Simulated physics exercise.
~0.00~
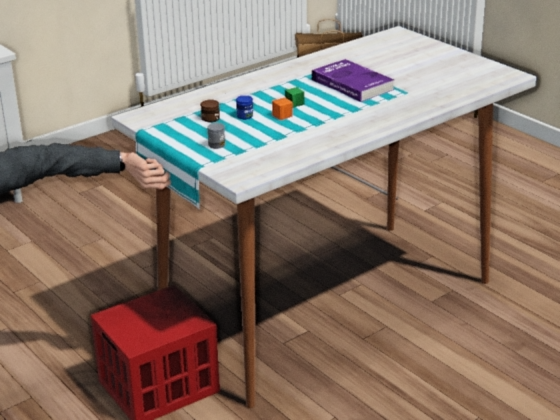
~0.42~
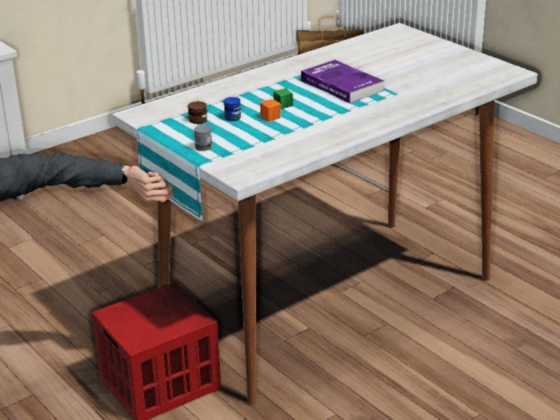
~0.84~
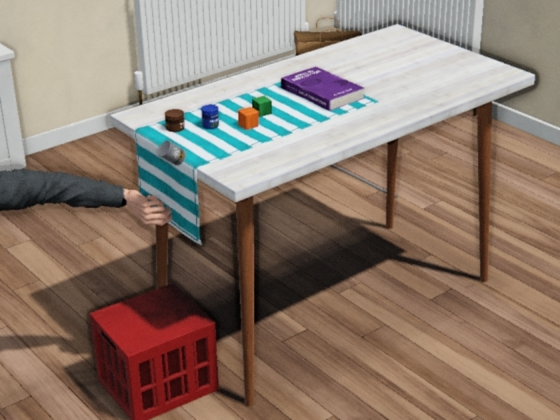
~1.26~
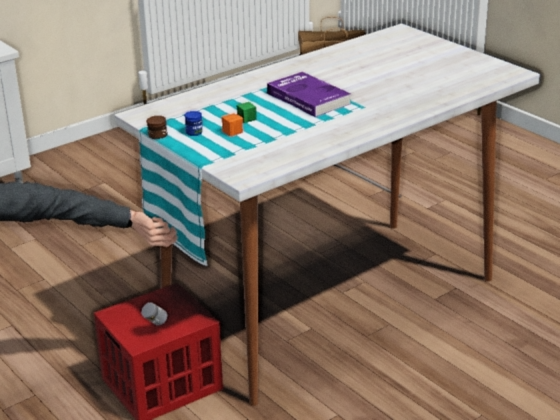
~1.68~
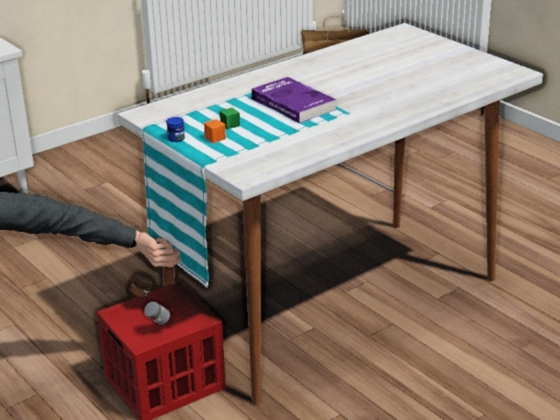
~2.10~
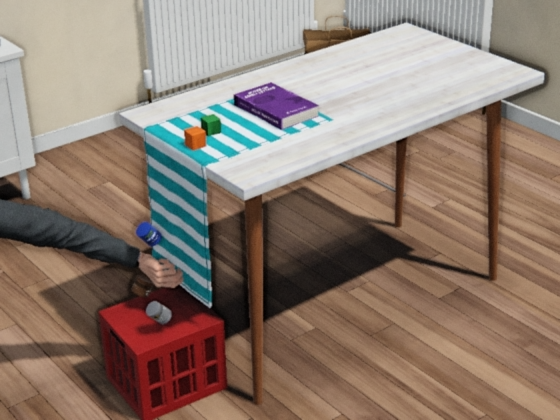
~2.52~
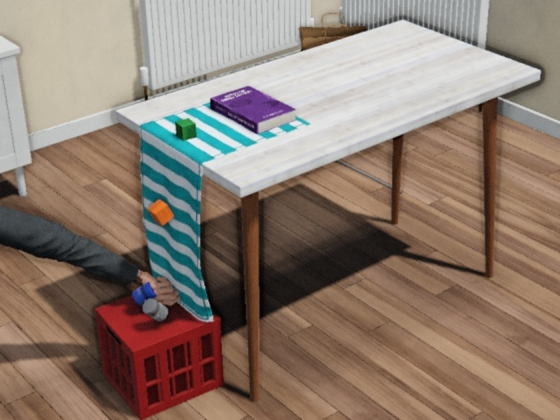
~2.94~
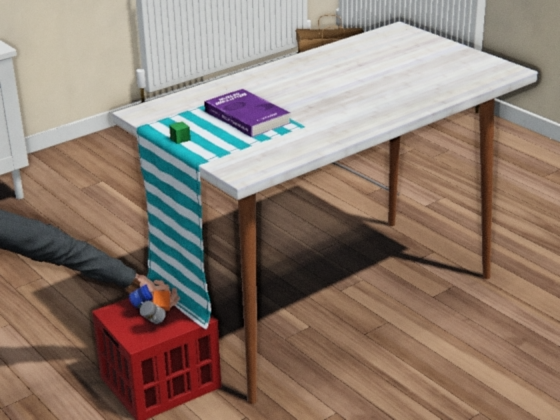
A hand slowly pulled a turquoise striped scarf down over the end of a table, dropping the grey, brown and blue pots and then an orange cube onto the red crate below, while the green cube and purple book stayed on top.
